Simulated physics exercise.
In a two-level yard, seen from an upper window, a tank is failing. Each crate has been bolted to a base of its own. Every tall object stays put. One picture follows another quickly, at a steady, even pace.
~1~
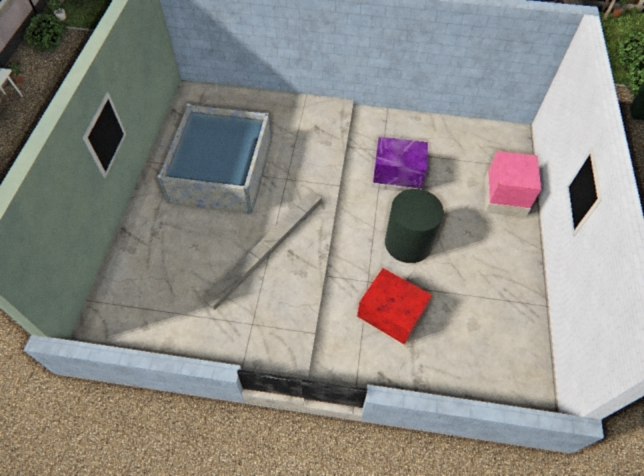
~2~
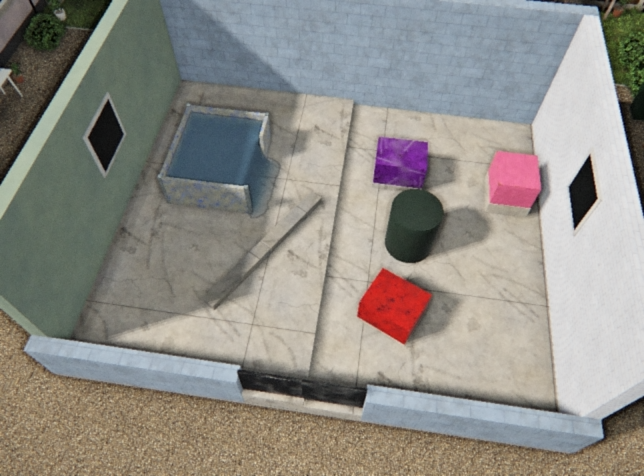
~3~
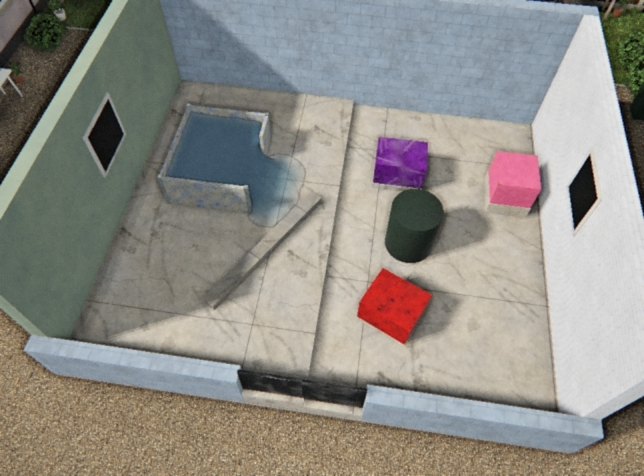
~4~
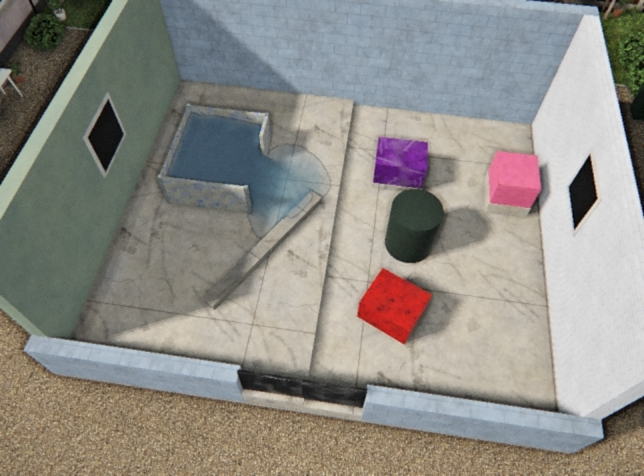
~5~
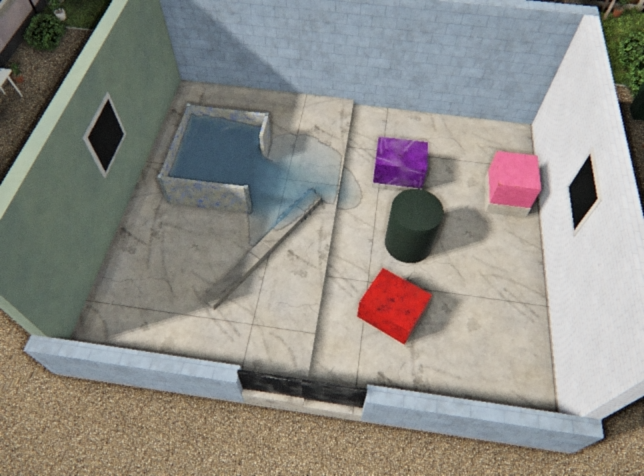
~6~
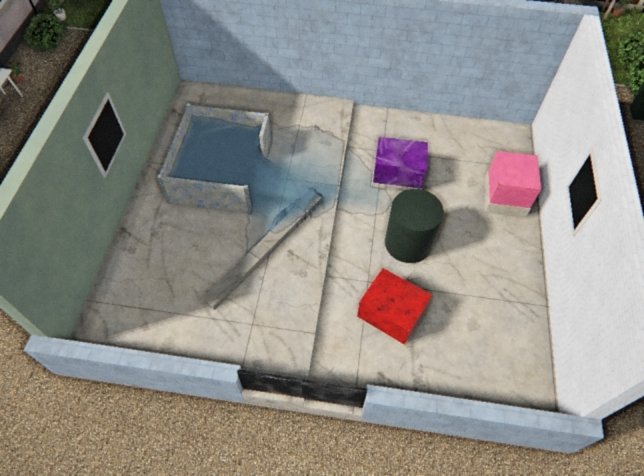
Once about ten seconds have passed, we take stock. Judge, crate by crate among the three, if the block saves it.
My prediction: The purple crate is reached by the water. The pink crate is missed by the water. The red crate is reached by the water.
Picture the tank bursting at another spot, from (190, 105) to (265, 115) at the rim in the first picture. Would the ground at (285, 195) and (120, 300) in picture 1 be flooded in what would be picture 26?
First spot left untouched, second spot inundated.
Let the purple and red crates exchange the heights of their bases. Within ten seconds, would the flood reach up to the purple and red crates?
My reading: The purple crate is wetted, the red crate ends up wet.
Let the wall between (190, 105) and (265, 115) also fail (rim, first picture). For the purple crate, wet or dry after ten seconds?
In that case the purple crate comes through dry.
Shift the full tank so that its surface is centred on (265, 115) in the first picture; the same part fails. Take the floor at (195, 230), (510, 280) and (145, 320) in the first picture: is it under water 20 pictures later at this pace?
The first spot is not reached, the second inundated, and the third not reached.
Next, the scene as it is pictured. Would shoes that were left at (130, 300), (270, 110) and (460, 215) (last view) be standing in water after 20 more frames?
First spot swamped, second spot clear, third spot swamped.
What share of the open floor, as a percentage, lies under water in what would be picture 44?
About 70 %.
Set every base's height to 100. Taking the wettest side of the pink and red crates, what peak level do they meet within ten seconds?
In turn 60 and 180 per cent.
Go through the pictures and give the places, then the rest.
The first picture shows the tank at (217, 148) is whole and still.
In the second picture, the front is at (270, 161), out from the gap at (255, 179).
In the third picture, water pours out at (255, 179) and has run to (300, 167).
In the fourth picture, the front is at (326, 180), out from the gap at (255, 180).
In the fifth picture, water pours out at (255, 180) and has run to (356, 191).
In the sixth picture, water pours out at (255, 180) and has run to (384, 197).
A moment on, water covers 25 % of the floor; the purple crate water round its plinth, the pink crate water round its plinth, the red crate not reached.
Next, water covers 40 % of the floor; the purple crate water round its plinth, the pink crate water round its plinth, the red crate water round its plinth.
Then, water covers 55 % of the floor; the purple crate water round its plinth, the pink crate water round its plinth, the red crate water round its plinth.
Later, water covers 70 % of the floor; the purple crate water round its plinth, the pink crate water round its plinth, the red crate water round its plinth.
In the end, water covers 80 % of the floor; the purple crate was topped, the pink crate stayed above the water, the red crate was topped.
